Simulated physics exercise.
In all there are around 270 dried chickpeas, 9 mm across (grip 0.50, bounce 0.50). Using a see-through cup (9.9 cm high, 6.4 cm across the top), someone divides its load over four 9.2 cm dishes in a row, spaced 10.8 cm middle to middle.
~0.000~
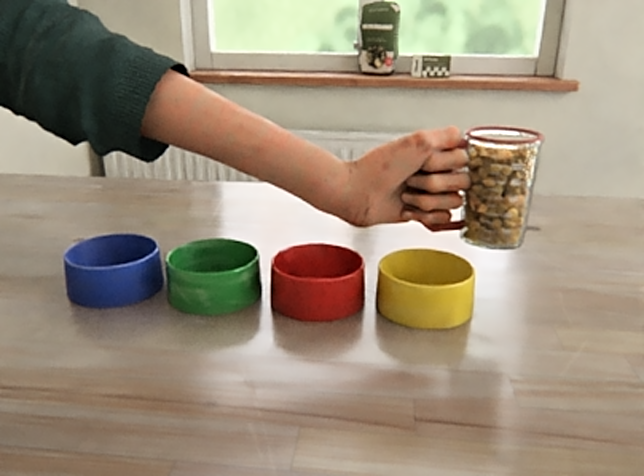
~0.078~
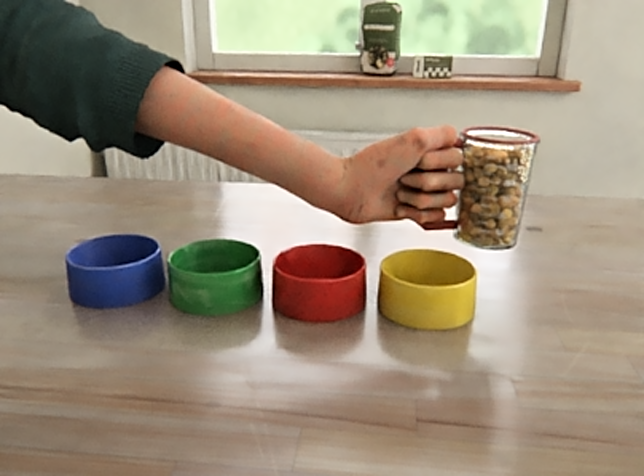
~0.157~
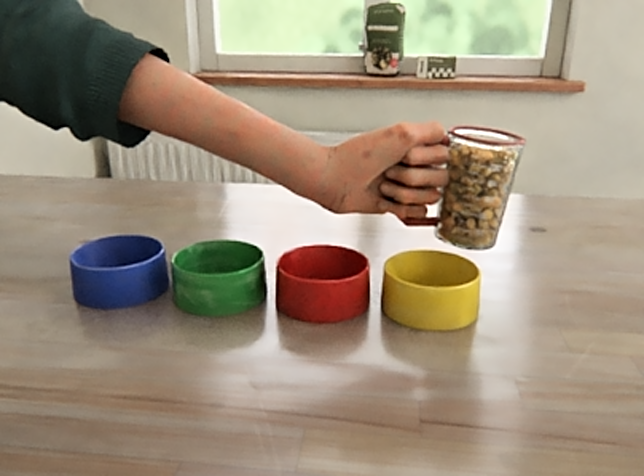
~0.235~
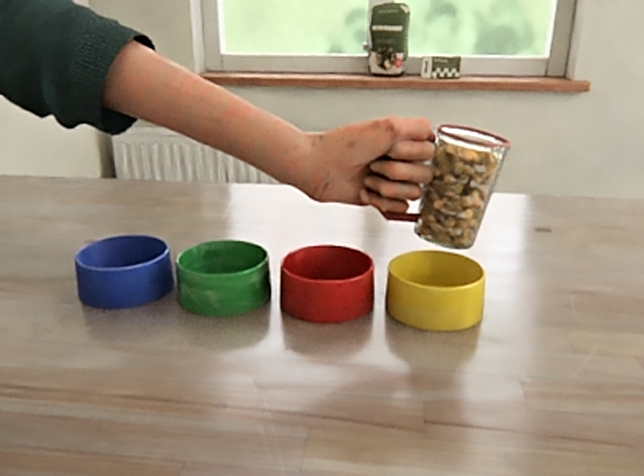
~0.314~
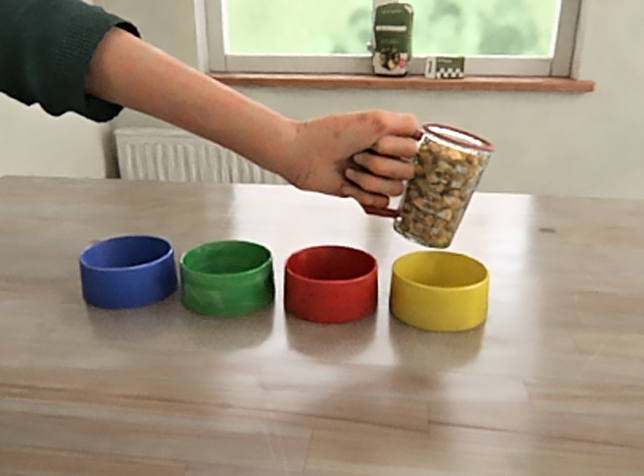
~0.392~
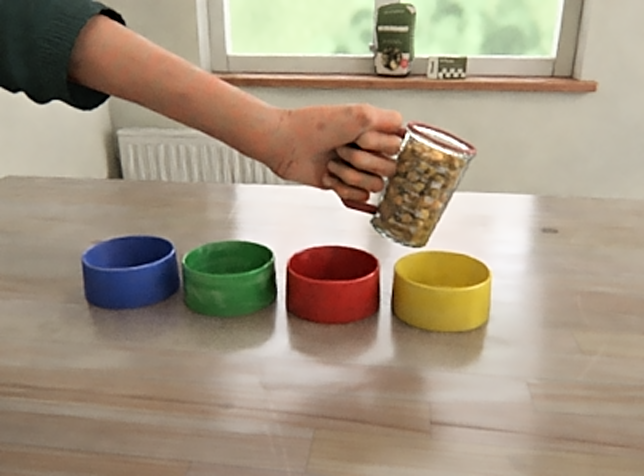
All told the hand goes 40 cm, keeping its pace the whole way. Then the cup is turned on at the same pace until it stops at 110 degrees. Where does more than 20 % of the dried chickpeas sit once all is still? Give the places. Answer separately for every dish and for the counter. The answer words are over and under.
Red: Under. Blue: Over. Green: Under. Yellow: Under. Counter: Over.
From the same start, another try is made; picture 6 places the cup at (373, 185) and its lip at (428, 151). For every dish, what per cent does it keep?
In the end red holds 0, blue holds 50, green holds 10, yellow holds 0.
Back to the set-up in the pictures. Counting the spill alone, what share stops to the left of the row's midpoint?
It's close to 100 in a hundred.
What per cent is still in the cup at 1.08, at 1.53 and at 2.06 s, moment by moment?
100, 95, 55.
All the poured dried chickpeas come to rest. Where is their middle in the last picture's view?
After settling, the middle sits near (163, 281).
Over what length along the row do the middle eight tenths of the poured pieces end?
9 cm, roughly.
After 1.08 s, tilt 63 degrees; cup holds 100 %.
After 1.53 s, tilt 90 degrees; cup holds 95 %, green 5 %.
Then, at 2.06 s, tilt 110 degrees; cup holds 55 %, blue 25 %, green 5 %.
By 3.6 s all is still; red 0 %, blue 50 %, green 10 %, yellow 0 %, counter 40 %.
